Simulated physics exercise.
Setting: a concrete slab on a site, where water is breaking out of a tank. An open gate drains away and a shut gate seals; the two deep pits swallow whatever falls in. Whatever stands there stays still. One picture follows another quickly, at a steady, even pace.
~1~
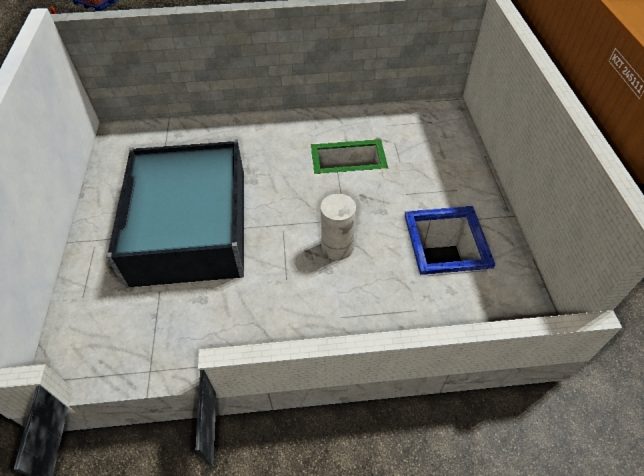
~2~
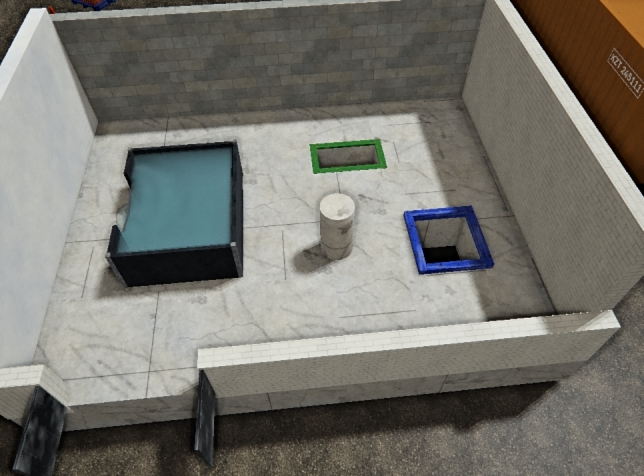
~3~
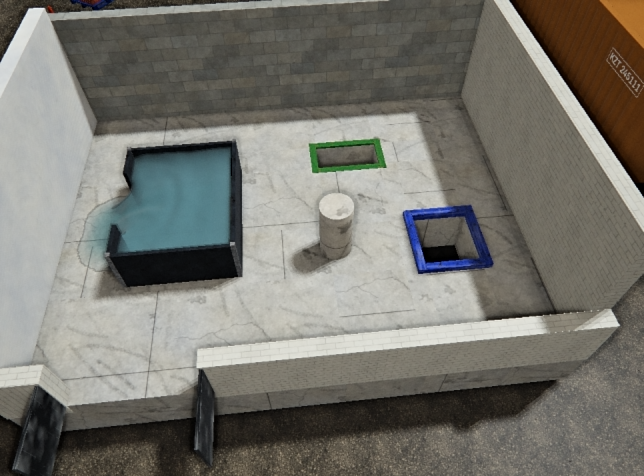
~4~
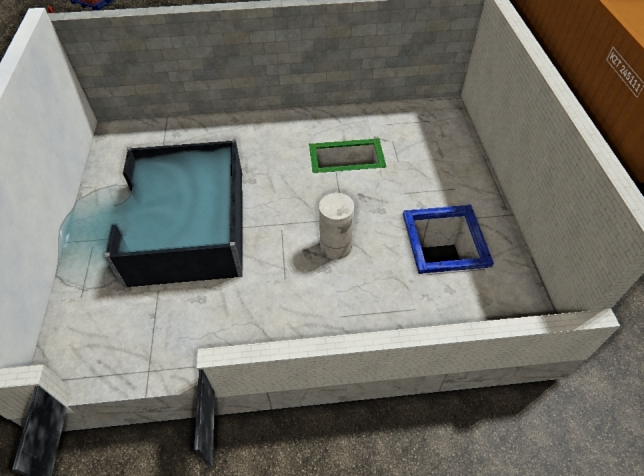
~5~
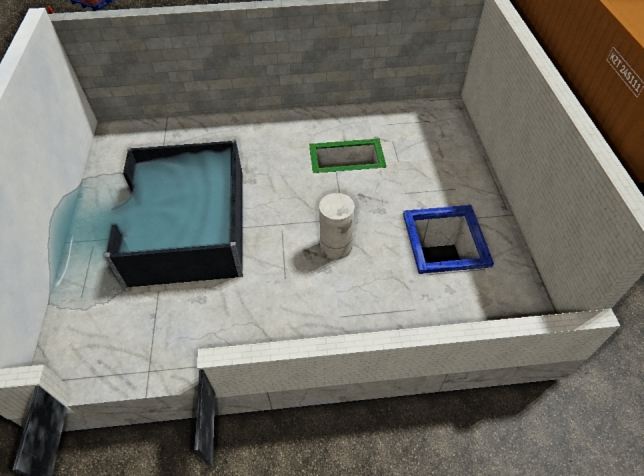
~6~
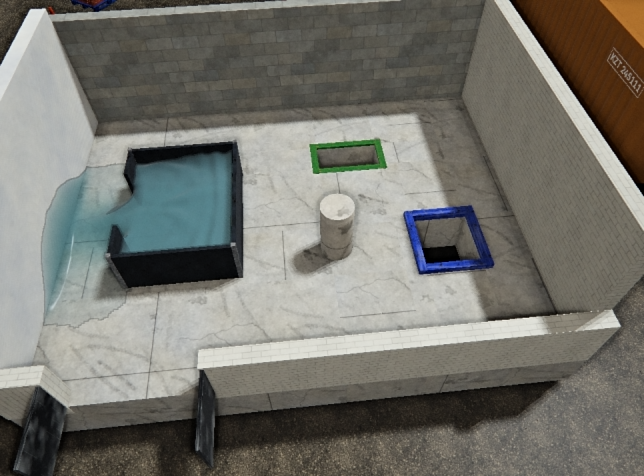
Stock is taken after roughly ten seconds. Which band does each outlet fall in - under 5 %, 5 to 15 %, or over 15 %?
Bands: The gate is in the over 15 % band; the green pit is in the 5 to 15 % band; the blue pit is in the under 5 % band.
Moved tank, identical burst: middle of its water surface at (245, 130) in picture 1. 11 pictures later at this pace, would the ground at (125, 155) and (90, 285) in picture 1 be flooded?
Swamped, swamped.
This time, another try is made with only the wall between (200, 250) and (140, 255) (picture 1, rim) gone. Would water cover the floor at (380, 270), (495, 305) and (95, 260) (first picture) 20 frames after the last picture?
Listed in order, they come out sitting in a pool, sitting in a pool and sitting in a pool.
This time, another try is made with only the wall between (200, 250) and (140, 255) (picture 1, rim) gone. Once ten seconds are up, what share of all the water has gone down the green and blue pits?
Green about 2 %, blue about 0 %.
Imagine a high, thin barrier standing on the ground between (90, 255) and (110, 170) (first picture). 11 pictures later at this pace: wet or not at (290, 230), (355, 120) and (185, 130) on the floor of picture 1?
Okay, the first comes out left untouched, the next left untouched, and the last soaked.
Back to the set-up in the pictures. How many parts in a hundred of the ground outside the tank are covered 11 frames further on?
I reckon 25 per cent or so.
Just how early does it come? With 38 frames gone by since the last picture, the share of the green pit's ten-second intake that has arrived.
Around 45 in a hundred.
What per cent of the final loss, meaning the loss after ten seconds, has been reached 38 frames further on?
I'd put it at 65 per cent.
A moment on, water covers 15 % of the floor; the gate 0 %, the green pit 0 %, the blue pit 0 %.
Next, water covers 25 % of the floor; the gate 3 %, the green pit 0 %, the blue pit 0 %.
Then, water covers 40 % of the floor; the gate 10 %, the green pit 0 %, the blue pit 0 %.
Later, water covers 80 % of the floor; the gate 20 %, the green pit 5 %, the blue pit 0 %.
In the end, water covers 95 % of the floor; the gate 26 %, the green pit 10 %, the blue pit 0 %.
